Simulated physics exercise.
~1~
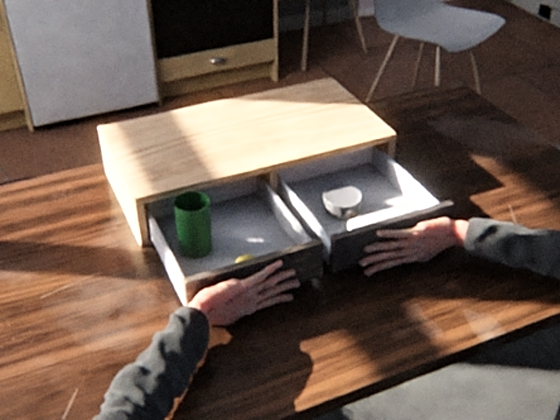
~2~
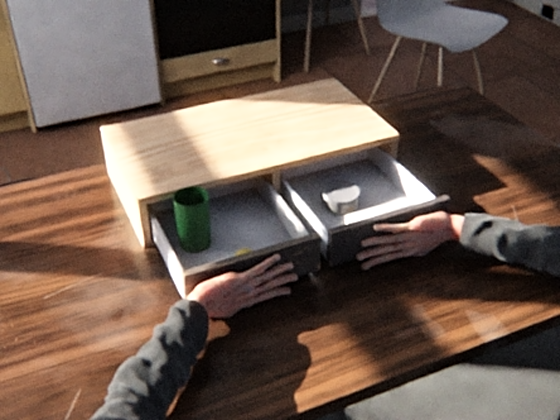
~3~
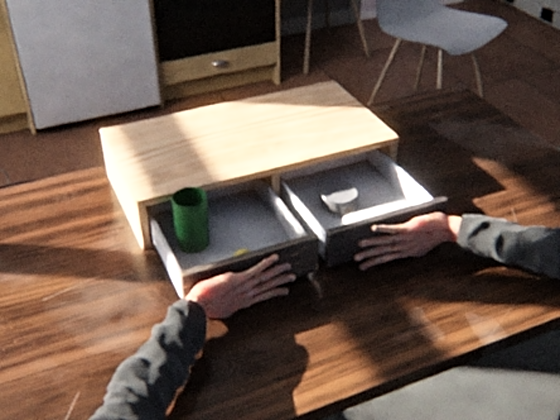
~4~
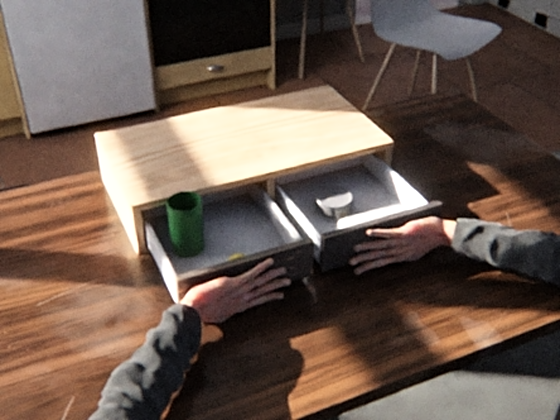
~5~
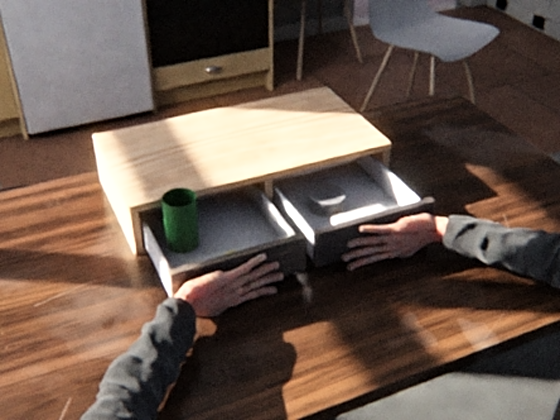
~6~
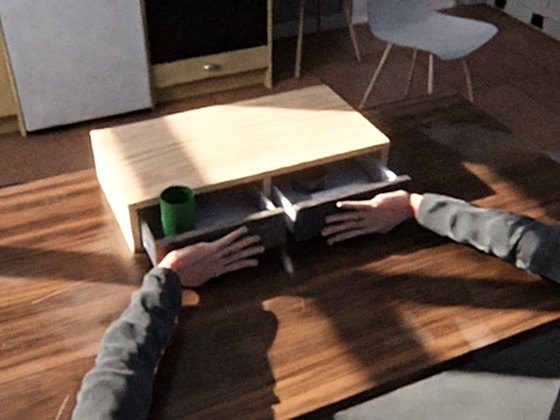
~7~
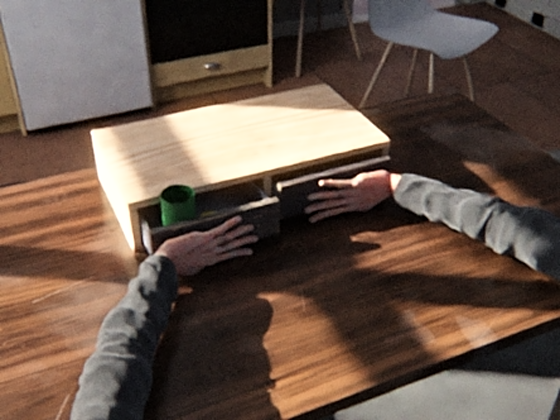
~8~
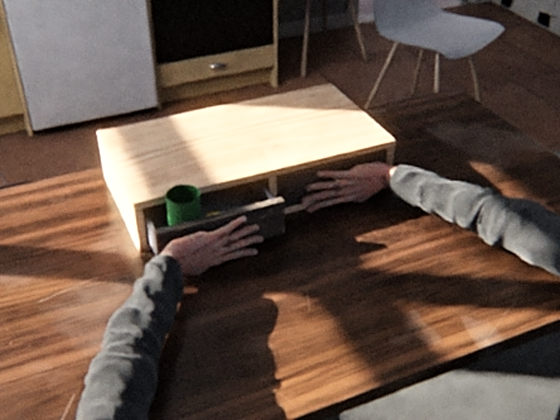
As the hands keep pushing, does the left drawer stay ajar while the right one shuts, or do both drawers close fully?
The left drawer stays ajar, while the right drawer goes all the way in and shuts flush.
